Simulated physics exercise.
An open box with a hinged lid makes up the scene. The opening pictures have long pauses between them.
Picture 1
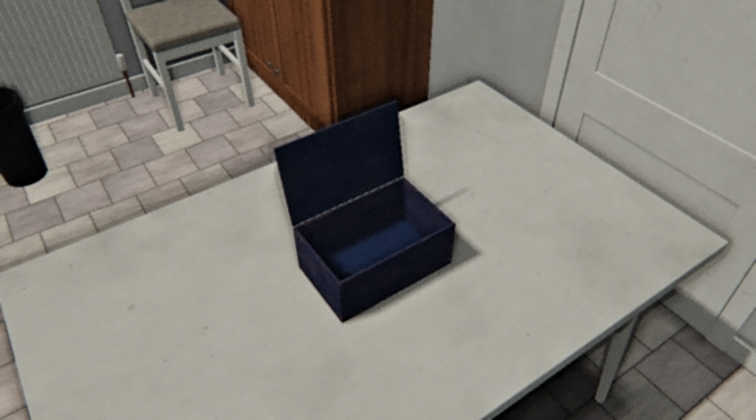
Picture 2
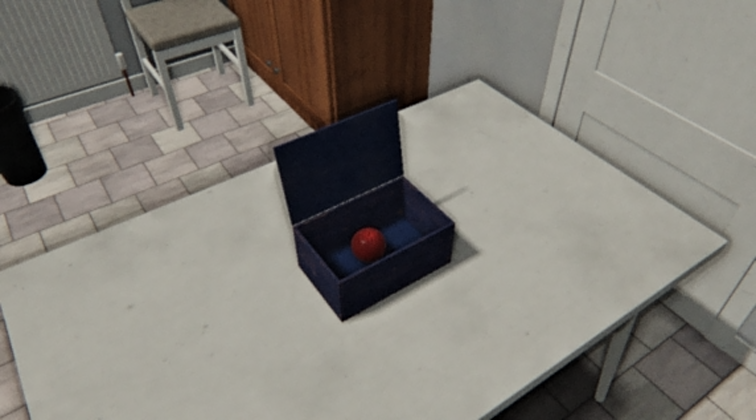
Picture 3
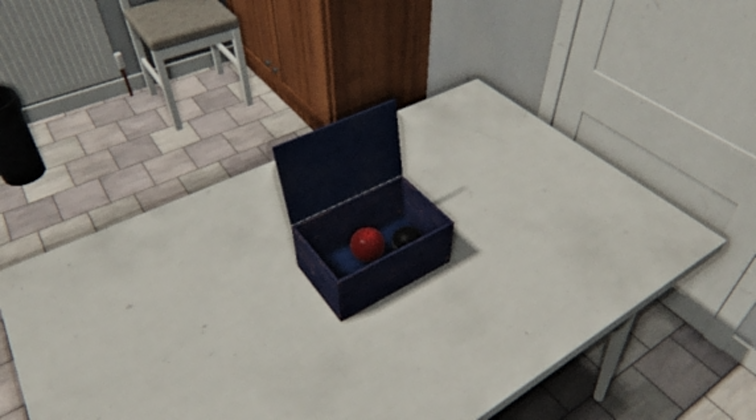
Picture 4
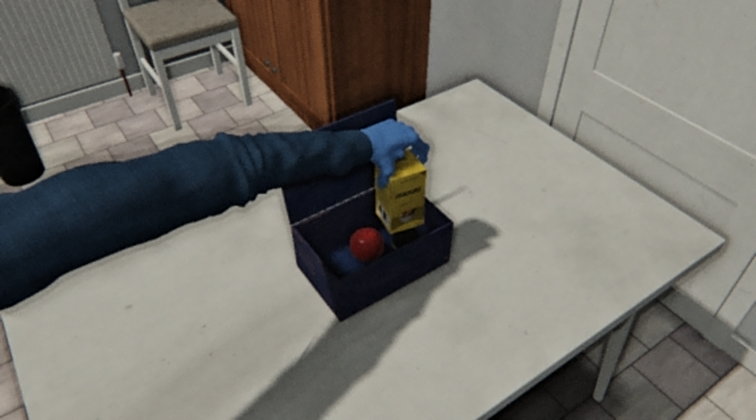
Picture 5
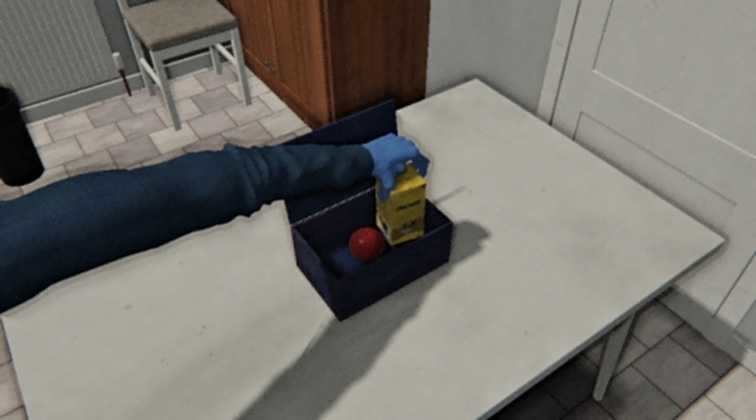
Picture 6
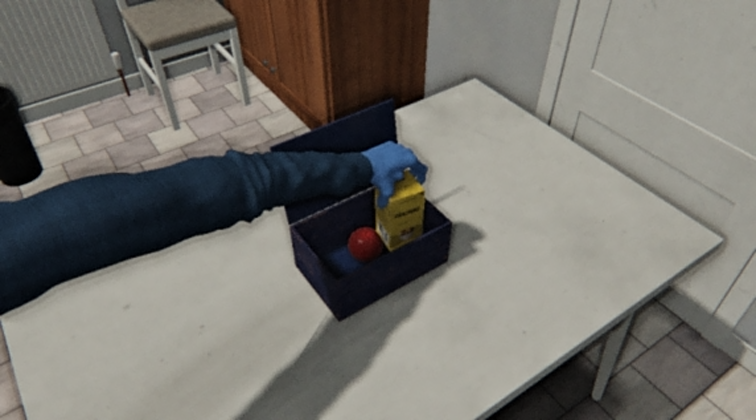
An open dark blue box with its hinged lid raised sits on a pale table, seen from above at an angle in a tiled room with a chair, wooden cabinet and white door behind. The box is empty at first, then holds a red apple, then a small dark object to its right. A blue-gloved hand, its blue-sleeved arm reaching from the left, lowers a yellow carton into the right side and keeps holding it.
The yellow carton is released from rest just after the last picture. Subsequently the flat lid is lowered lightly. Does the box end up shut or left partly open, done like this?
It ends up shut.
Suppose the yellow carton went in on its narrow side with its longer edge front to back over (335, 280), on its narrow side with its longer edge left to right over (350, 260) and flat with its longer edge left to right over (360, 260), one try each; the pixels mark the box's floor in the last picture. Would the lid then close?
With the first placement it drops into place; with the second it can't come down; with the third it can't come down.
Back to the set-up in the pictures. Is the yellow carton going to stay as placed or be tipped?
In the end, the yellow carton winds up askew.
Then, 0.40 s later than the last frame, yellow carton on its side near (378, 244); black ball moved a little.
Then, 1.20 s later than the last frame, lid starting down; yellow carton on its side near (372, 264); black ball moved a little; red apple moved a little.
Then, 1.70 s later than the last frame, lid 46° above the rim; yellow carton on its side near (372, 264); black ball moved about its own width; red apple moved a little.
Then, 2.00 s later than the last frame, lid 10° above the rim; yellow carton on its side near (372, 264); black ball moved about its own width; red apple moved a little.
When it is over, lid shut; lying over in the box, yellow carton; moved from the start, black ball; red apple as before. End places, in pixels of the last picture, yellow carton near (372, 264).
